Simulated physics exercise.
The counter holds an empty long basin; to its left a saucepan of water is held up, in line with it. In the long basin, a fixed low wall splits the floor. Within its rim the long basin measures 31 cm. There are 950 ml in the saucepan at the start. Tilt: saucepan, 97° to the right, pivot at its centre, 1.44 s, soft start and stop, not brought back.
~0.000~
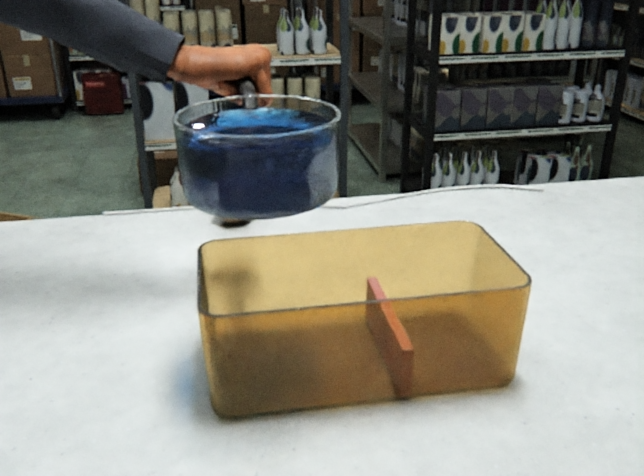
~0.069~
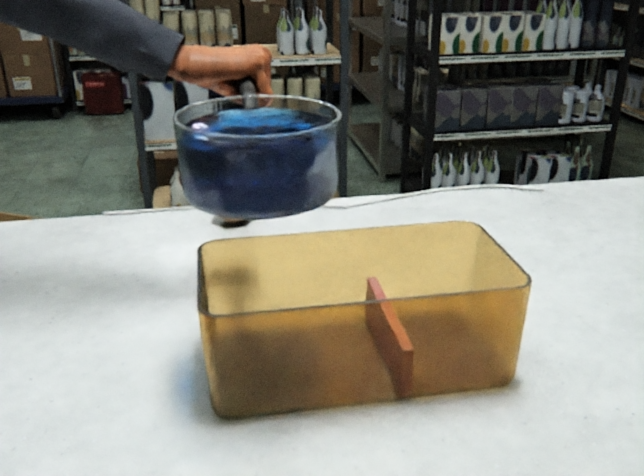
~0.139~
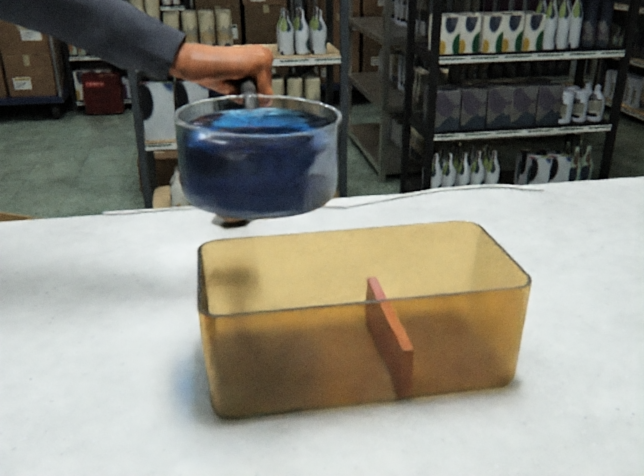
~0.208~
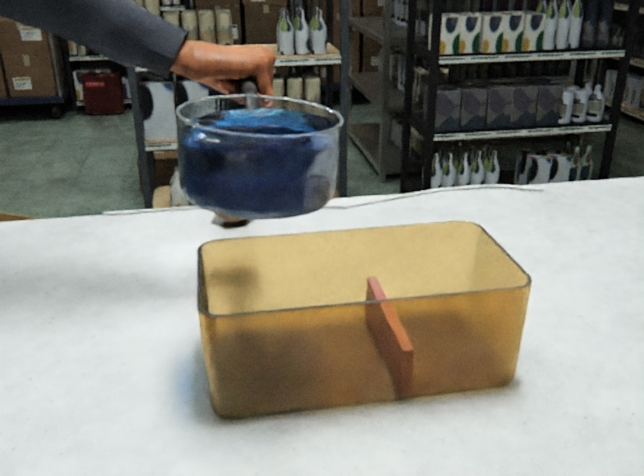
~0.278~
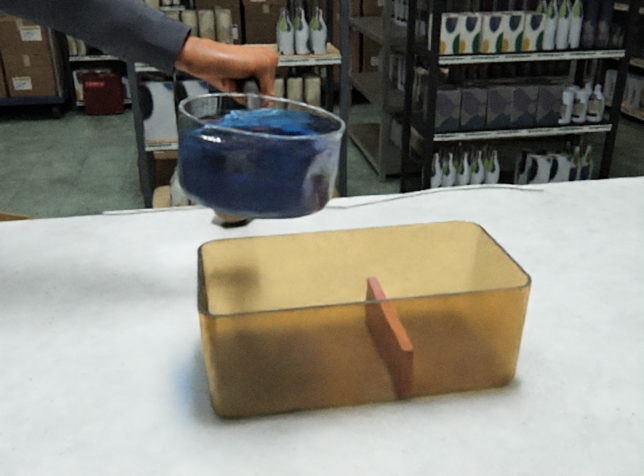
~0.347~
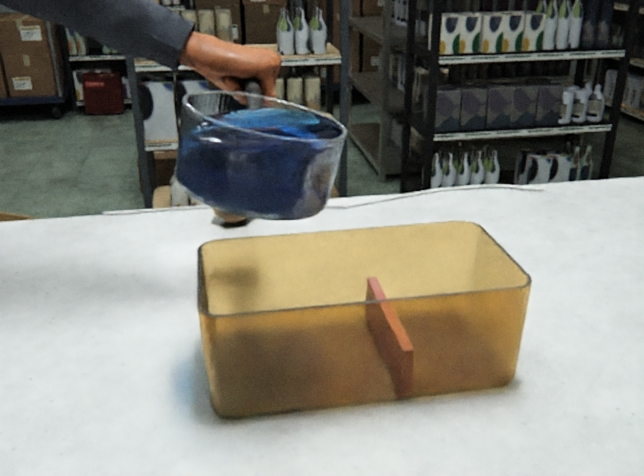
A clear saucepan of blue liquid, held up by a hand above an empty, yellowish long basin with a reddish divider, stayed level at first, then tilted slightly to the right.
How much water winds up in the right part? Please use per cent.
About 64 per cent.
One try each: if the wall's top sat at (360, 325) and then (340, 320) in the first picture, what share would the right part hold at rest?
In turn about 80 and 95 per cent.
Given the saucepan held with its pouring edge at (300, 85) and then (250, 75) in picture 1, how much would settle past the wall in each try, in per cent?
Result: 35 per cent, then 0 per cent.
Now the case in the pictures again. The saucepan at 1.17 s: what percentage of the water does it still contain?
14 per cent or thereabouts.
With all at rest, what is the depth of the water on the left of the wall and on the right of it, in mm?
Once settled, the left stands around 12 mm and the right around 36 mm.
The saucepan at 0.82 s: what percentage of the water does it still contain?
Still held: Roughly 56 % of the total.
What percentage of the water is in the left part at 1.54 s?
34 %.
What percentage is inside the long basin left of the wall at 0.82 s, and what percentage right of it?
Around 3 on the left side and 16 on the right side.
By 0.82 s the tilt is 60° and 55 per cent is still to pour, 3 is left of the wall and 17 right of it.
By 1.17 s the tilt is 89° and 13 per cent is still to pour, 17 is left of the wall and 63 right of it.
By 1.54 s the tilt is 97° and 2 per cent is still to pour, 34 is left of the wall and 63 right of it.
By 1.94 s the tilt is 97° and 0 per cent is still to pour, 36 is left of the wall and 64 right of it.
At rest 36 per cent lies left of the wall, 64 right of it and 0 outside.
